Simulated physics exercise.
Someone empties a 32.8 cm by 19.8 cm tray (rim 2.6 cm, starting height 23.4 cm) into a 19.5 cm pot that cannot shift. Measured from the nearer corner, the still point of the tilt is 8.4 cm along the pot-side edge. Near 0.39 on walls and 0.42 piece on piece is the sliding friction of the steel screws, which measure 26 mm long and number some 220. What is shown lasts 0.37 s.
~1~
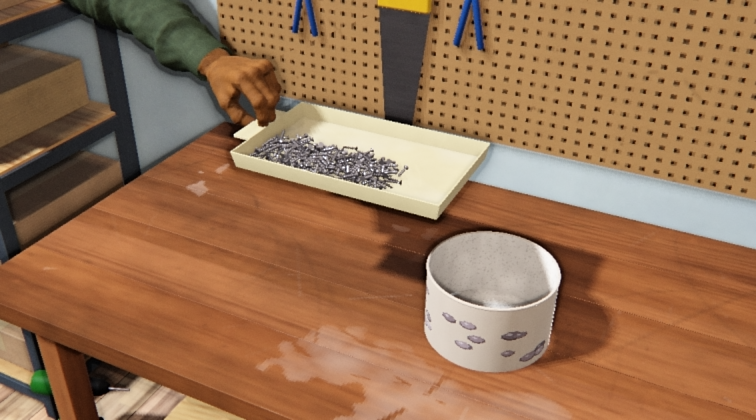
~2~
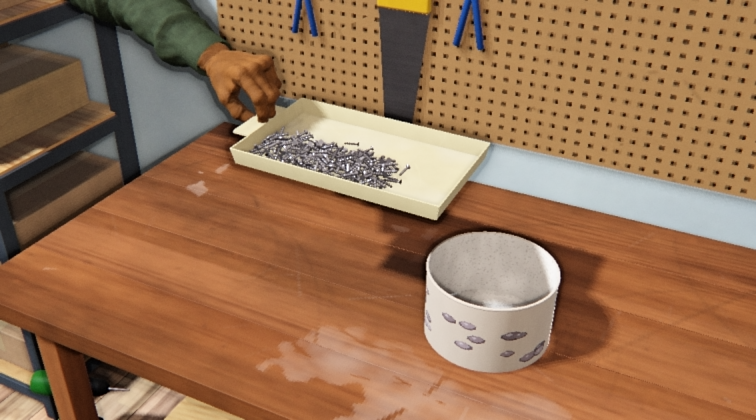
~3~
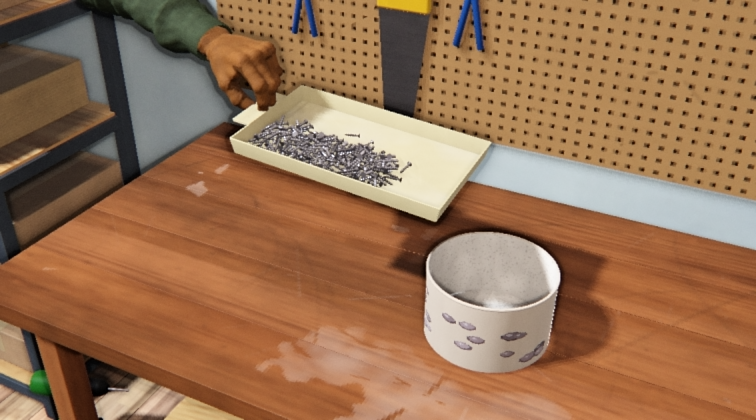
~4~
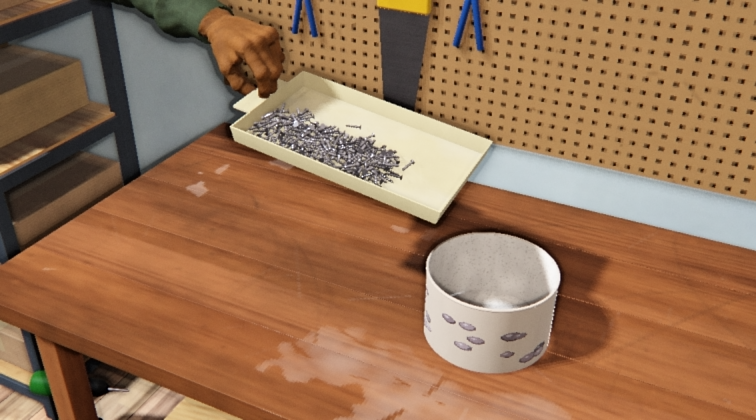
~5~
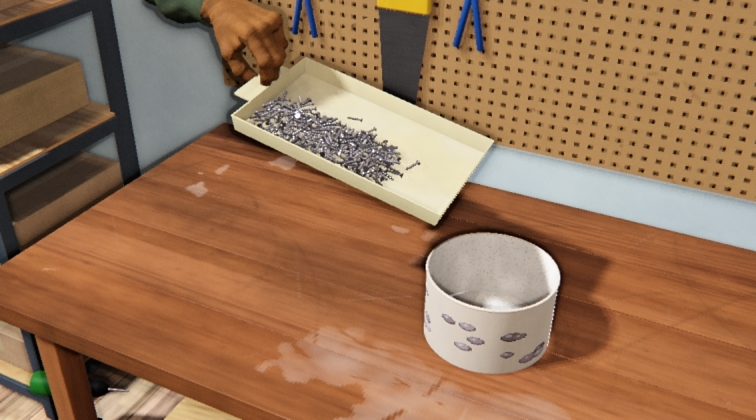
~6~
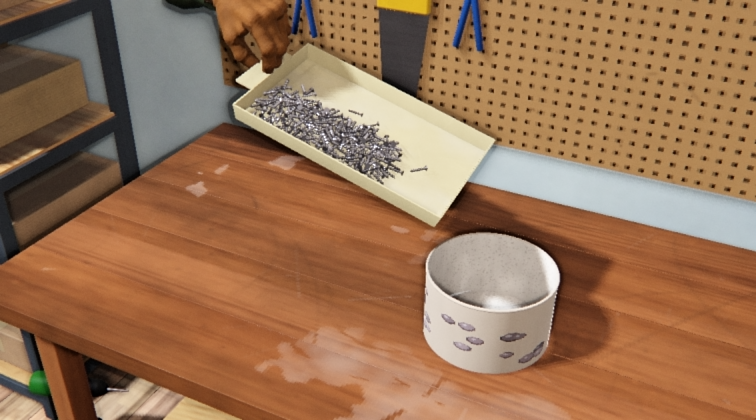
At the start, a hand holds the left end of a cream tray of small metal screws or nails, lying nearly level above a wooden workbench, with a round white pot to the right. The hand then gradually raises that left end, tilting the tray down toward the pot while the pieces shift only slightly.
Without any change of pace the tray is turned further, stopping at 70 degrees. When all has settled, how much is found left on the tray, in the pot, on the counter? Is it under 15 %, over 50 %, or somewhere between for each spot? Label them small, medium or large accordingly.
Tray - medium, pot - medium, counter - medium.
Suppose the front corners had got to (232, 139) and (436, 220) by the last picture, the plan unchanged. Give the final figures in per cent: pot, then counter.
Pot 0 % / counter 60 %.
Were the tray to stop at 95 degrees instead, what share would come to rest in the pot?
That would be around 65 percent.
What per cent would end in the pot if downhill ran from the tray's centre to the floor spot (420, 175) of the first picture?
Roughly 40 per cent.
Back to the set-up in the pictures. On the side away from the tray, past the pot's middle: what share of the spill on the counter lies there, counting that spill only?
Around 30 per cent, give or take.
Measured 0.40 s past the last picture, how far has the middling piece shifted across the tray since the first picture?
It has moved some 9 cm from its start.
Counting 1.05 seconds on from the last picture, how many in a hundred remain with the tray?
Roughly 50 percent of the load, I'd say.
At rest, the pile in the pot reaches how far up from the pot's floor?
2.0 cm.
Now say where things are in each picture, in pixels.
The first frame shows tray tilt 0 degrees, front corners at (235, 151) and (437, 203); middle of the pieces at (322, 164); pot at (493, 268).
The second frame shows tray tilt 1 degrees, front corners at (235, 148) and (437, 204); middle of the pieces at (322, 162).
The third frame shows tray tilt 5 degrees, front corners at (235, 138) and (438, 206), lowest corner right front; middle of the pieces at (322, 155).
The fourth frame shows tray tilt 10 degrees, front corners at (235, 126) and (438, 209), lowest corner right front; middle of the pieces at (322, 147).
The fifth frame shows tray tilt 14 degrees, front corners at (236, 115) and (439, 212), lowest corner right front; middle of the pieces at (324, 140).
The sixth frame shows tray tilt 19 degrees, front corners at (238, 104) and (439, 214), lowest corner right front; middle of the pieces at (325, 133); pot at (492, 269).
Then, 0.40 s after the last picture, tilt 43 degrees; the tray holds 100 %, the pot 0 %.
Then, 0.67 s after the last picture, tilt 60 degrees; the tray holds 90 %, the pot 0 %.
Then, 1.05 s after the last picture, tilt 70 degrees; the tray holds 50 %, the pot 30 %.
In the end, tray 35 %, pot 40 %, counter 25 %.
